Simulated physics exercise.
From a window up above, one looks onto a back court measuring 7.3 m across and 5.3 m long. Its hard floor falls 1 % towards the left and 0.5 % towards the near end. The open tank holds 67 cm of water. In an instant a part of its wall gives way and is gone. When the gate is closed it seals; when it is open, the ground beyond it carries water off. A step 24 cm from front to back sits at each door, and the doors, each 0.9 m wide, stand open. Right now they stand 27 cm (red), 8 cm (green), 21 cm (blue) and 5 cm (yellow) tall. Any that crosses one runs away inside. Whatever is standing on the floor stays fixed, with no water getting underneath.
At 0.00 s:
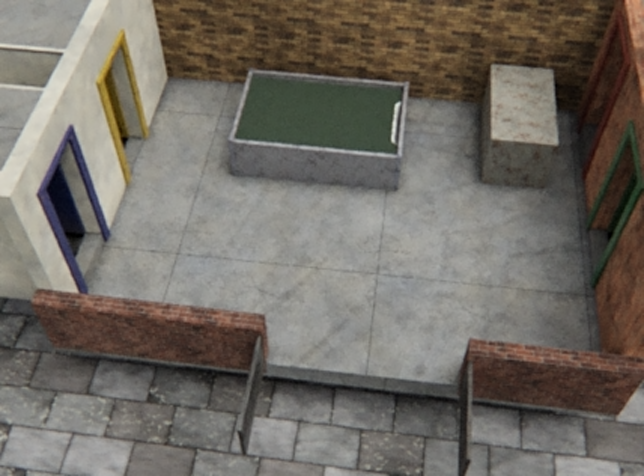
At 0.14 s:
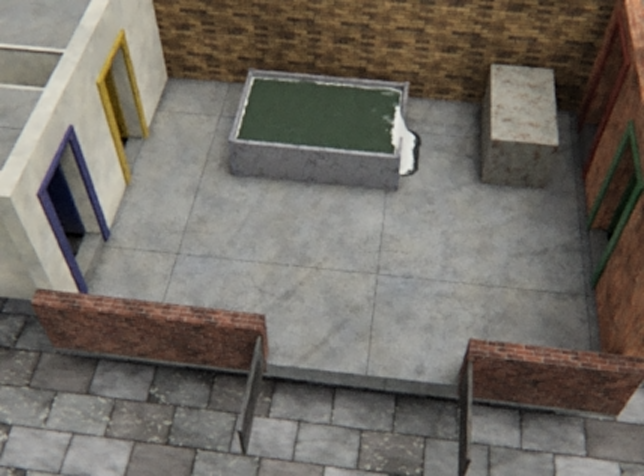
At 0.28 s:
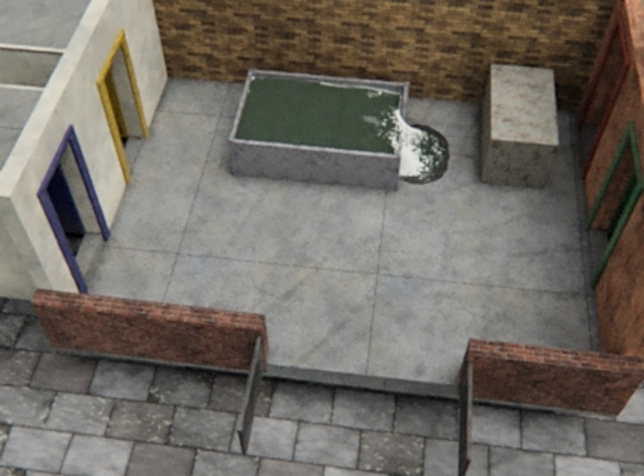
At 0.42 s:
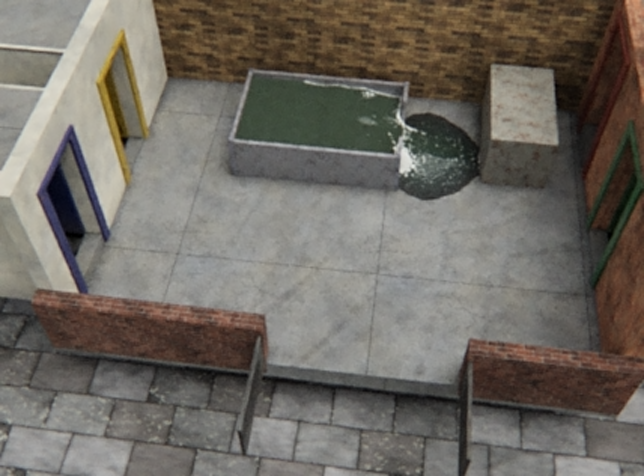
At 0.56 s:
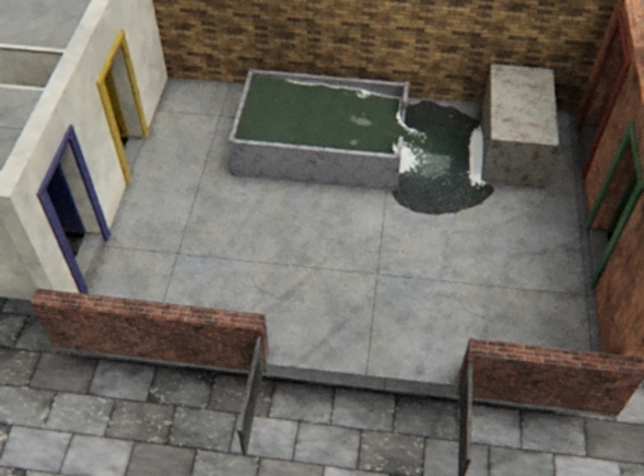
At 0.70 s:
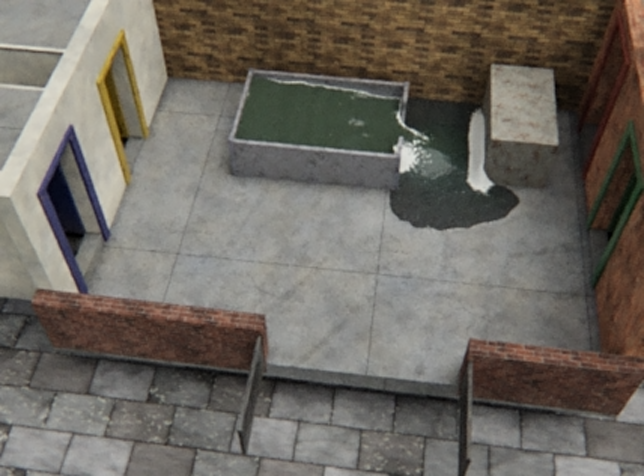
The footage shows a paved court with an open tank of green water against a brick wall; water bursts from the tank's right side, spreads across the floor to a stone block, then spreads along it toward the near side.
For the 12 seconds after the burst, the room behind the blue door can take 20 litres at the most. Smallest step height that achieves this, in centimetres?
8.5 cm.
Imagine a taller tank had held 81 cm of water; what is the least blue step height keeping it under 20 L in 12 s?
Minimum height: Approx. 11.0 cm.
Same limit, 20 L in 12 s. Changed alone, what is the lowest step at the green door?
For green: Close to 7.0 cm.
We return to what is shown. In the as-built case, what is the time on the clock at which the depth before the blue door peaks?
Roughly 9.0 s.
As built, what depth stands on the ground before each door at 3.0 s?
Red door 7 cm, green door 10 cm, blue door 0 cm, yellow door 0 cm.
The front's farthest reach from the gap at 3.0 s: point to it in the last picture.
Near pixel (598, 385).
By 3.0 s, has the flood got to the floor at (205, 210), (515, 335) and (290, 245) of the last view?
First bone-dry, second wet through, third bone-dry.
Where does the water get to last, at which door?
That would be the blue door.
After 1.4 s water covers 15 % of the floor, deepest (42 cm) near (468, 105); it has not reached the blue door.
After 3.0 s water covers 45 % of the floor, deepest (32 cm) near (468, 105); it has not reached the blue door.
After 12.0 s water covers 95 % of the floor, deepest (10 cm) near (98, 328); 10 cm at the blue door, 0 litres in over its 21 cm step.
At the blue door as built, the water arrived by 5.6 s and peaked near 13 cm at 9.2 s.
Run again over the same 12 s with other heights there, 35 litres in over 7 cm, 12 litres over 9.5 cm. The limit of 20 litres is kept from about 8.5 cm up.
